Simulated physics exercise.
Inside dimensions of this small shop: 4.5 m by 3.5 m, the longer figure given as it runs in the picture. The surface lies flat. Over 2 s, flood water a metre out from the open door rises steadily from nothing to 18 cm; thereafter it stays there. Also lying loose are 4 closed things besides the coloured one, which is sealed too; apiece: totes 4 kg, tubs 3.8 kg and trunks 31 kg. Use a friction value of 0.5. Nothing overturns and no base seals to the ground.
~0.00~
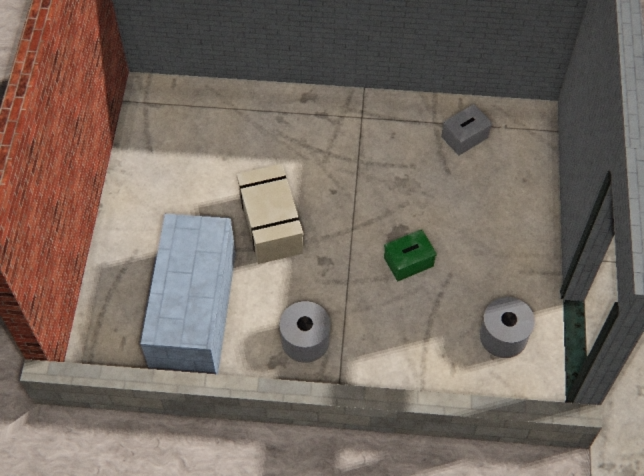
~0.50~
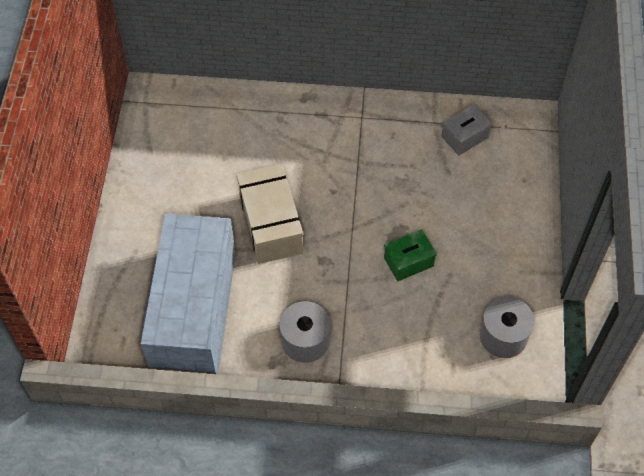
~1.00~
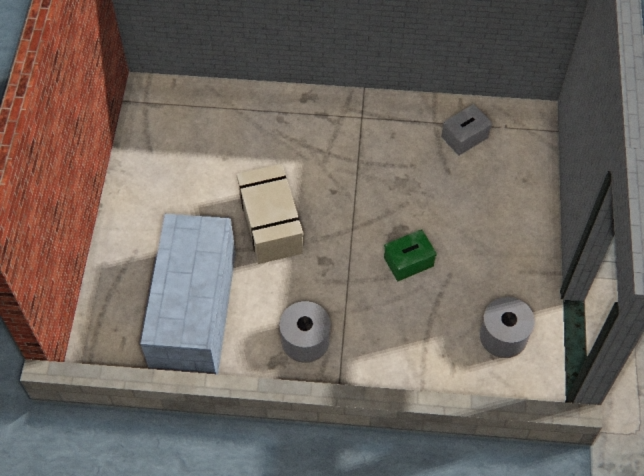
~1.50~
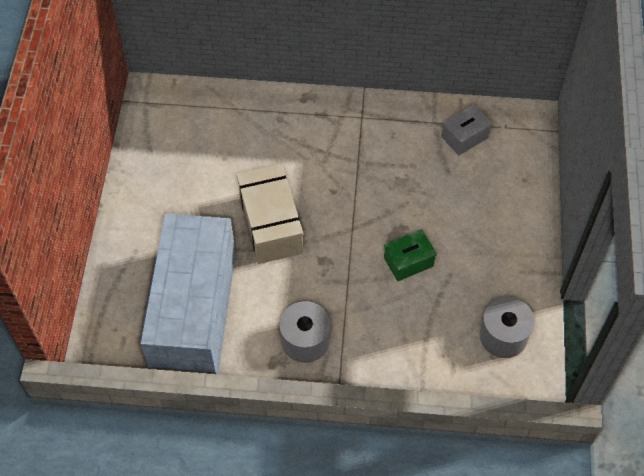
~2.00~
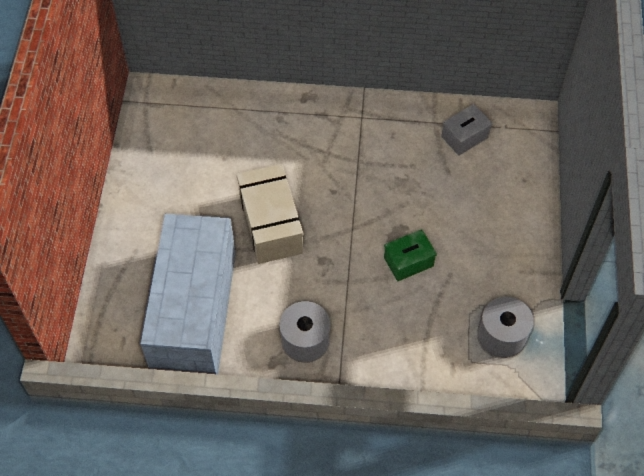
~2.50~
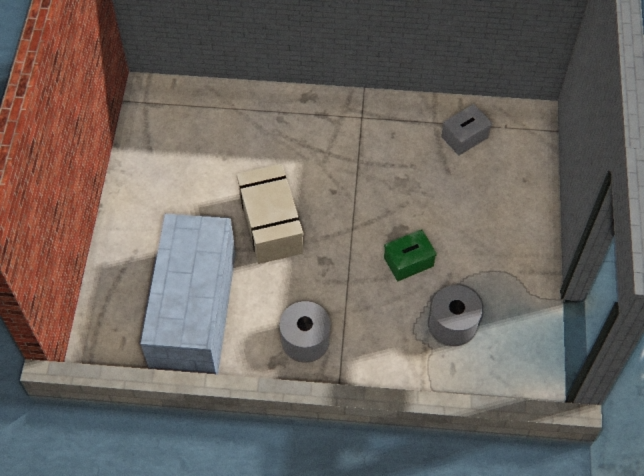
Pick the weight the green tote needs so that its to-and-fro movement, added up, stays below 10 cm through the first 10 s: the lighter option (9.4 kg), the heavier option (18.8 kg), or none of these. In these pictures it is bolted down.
Pick: The heavier option.
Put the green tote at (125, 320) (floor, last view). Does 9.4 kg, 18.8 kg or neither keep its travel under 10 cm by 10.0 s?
Well, any option works.
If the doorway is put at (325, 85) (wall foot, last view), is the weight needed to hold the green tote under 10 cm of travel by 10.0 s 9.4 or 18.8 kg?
Lab note: Upper mass required.
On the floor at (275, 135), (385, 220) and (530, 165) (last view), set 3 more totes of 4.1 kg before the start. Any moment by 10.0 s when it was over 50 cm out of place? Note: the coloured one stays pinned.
Note, in sequence: Not exceeded, exceeded, not exceeded.
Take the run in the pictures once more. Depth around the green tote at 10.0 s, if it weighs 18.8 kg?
Depth: Approx. 7 cm.
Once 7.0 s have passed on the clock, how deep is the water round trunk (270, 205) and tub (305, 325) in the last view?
Depth approx. 5 cm / 13 cm.
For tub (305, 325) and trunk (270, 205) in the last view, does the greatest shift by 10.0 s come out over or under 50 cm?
The first is beyond the mark and the second is within the mark.
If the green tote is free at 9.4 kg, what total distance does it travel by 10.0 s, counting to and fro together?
Roughly 100 cm.
After 3.5 s the green tote would be 13 cm from its start with 9.4 kg and 0 cm from its start with 18.8 kg; 5 cm of water round it then.
After 4.5 s the green tote would be 33 cm from its start with 9.4 kg and 0 cm from its start with 18.8 kg; 4 cm of water round it then.
After 7.0 s the green tote would be 33 cm from its start with 9.4 kg and 0 cm from its start with 18.8 kg; 5 cm of water round it then.
After 10.0 s the green tote would be 93 cm from its start with 9.4 kg and 0 cm from its start with 18.8 kg; 7 cm of water round it then.
